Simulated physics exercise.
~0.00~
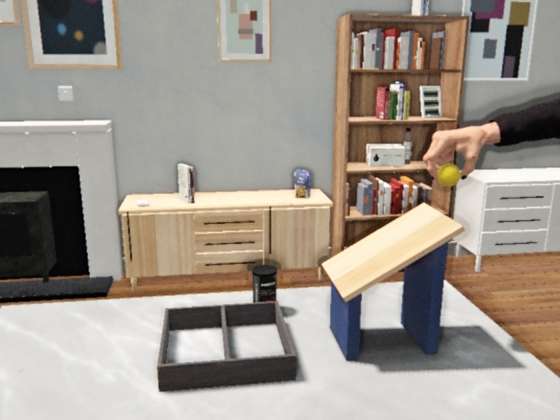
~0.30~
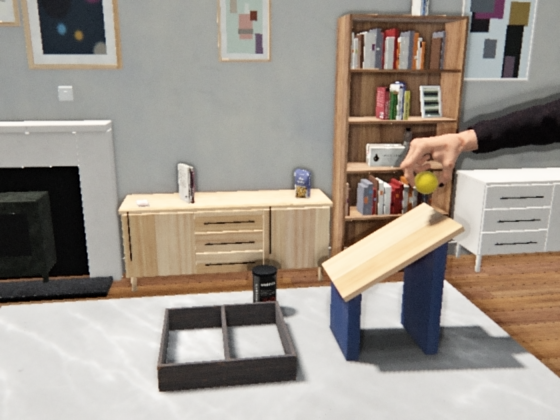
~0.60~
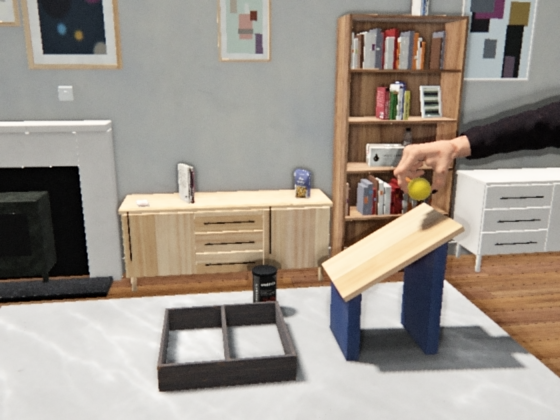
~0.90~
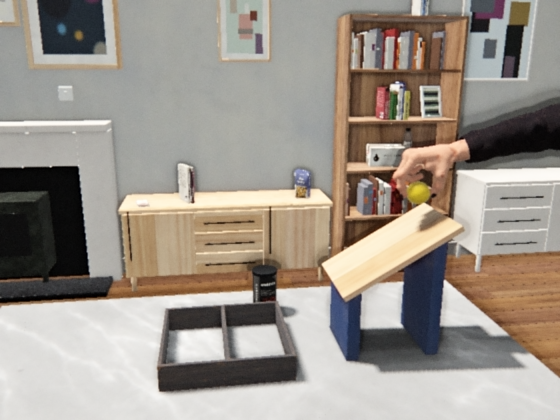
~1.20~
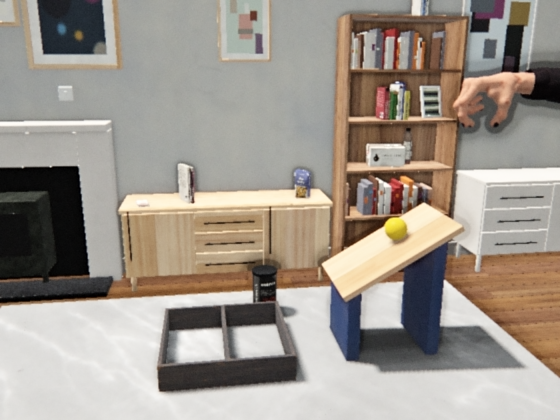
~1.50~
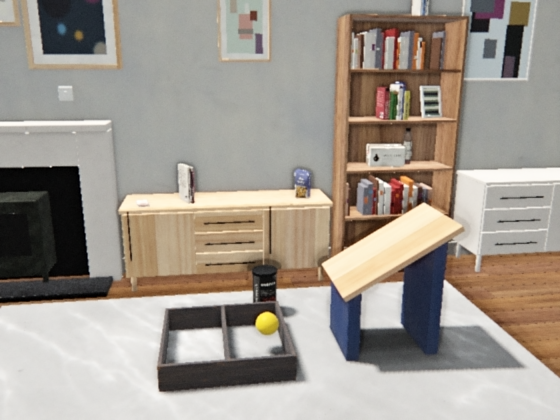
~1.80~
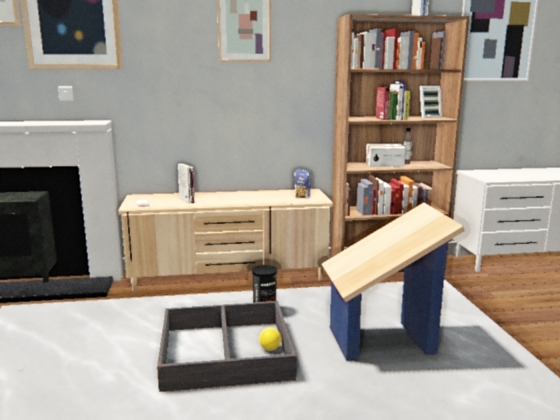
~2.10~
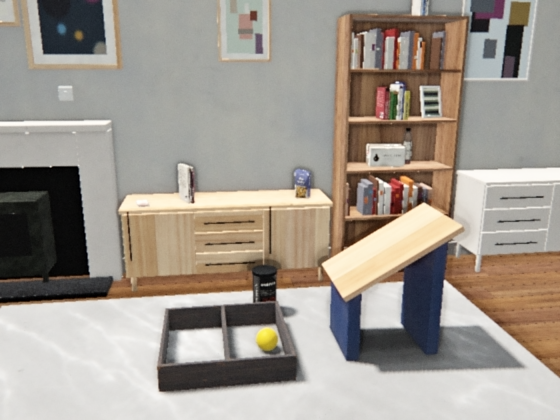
The video shows a hand holding a yellow lemon above a sloping wooden board, then releasing it and drawing back. The lemon moves down the slope to the left and ends in the nearer bay of the open tray, while a black tin stays still behind it.
